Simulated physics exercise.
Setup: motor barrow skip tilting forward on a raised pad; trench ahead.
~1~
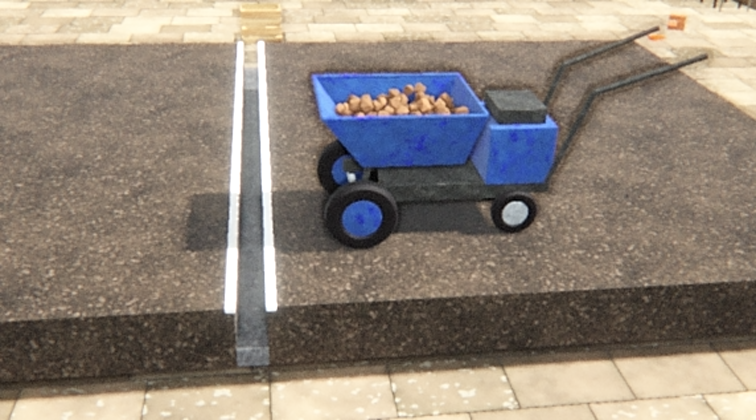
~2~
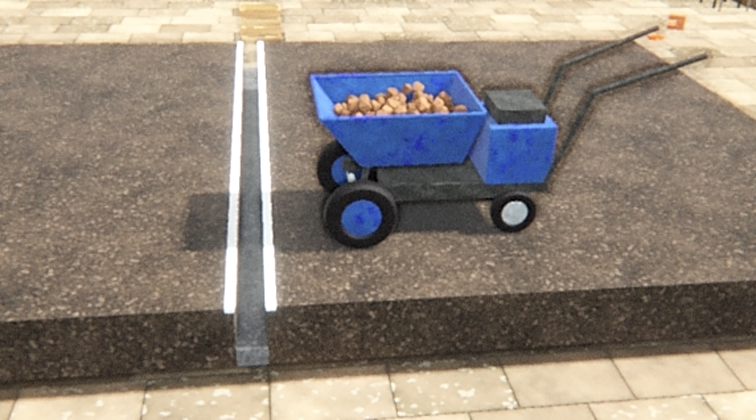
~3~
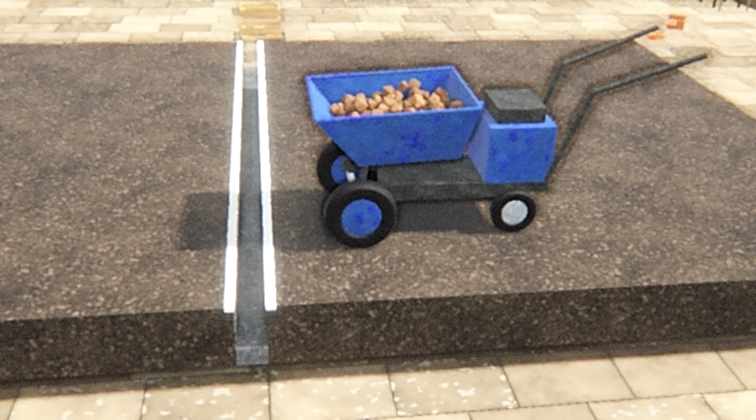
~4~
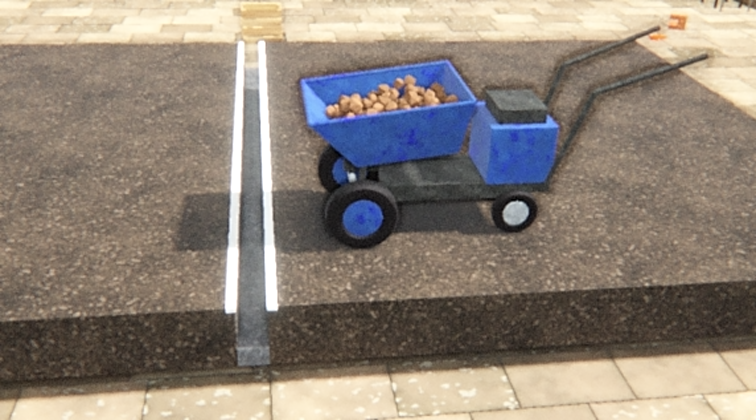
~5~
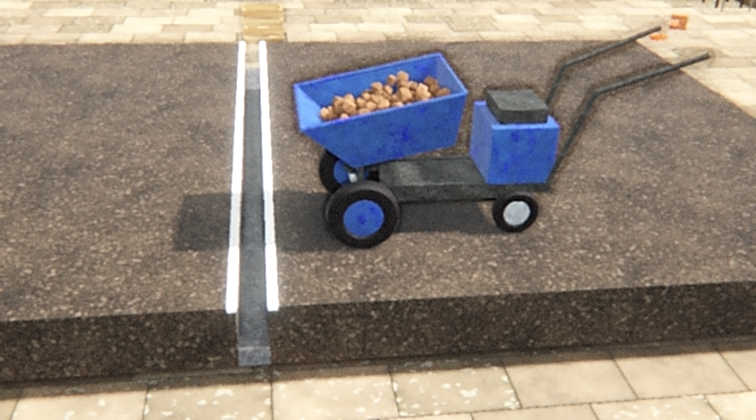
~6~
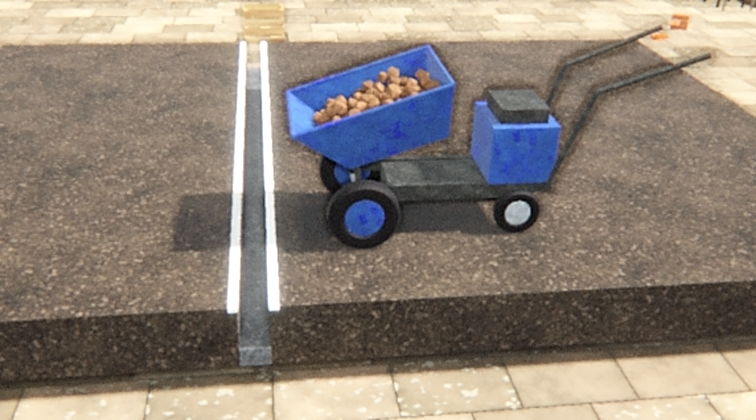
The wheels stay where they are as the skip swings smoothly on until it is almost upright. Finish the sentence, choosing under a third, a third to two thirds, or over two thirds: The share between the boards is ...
The share between the boards is under a third.
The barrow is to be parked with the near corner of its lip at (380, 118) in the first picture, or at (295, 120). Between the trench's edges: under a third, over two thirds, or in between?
In turn: In the middle band; under a third.
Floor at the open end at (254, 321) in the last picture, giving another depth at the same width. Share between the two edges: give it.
10 %.
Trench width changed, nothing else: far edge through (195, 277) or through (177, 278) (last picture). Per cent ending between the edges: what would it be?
The share would be 90 % first and 100 % second.
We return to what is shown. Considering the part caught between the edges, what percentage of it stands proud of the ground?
About 5 %.
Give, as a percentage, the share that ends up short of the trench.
Roughly 0 percent.
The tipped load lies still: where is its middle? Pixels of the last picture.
Near pixel (208, 224).
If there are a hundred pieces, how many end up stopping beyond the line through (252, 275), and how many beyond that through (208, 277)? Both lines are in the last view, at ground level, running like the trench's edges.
I'd put it near 60 in a hundred, then near 40 in a hundred.
Shortly afterwards, skip tipped steeply; the whole lot in the skip.
Next, skip tipped right over; near half in the skip; a little in or heaped over the trench; near a third beyond it; only a few falling.
Some moments later, skip tipped right over; near a third in the skip; a little in or heaped over the trench; near half beyond it.
In the end, skip tipped right over; near a quarter in the skip; a little in or heaped over the trench; near half beyond it.
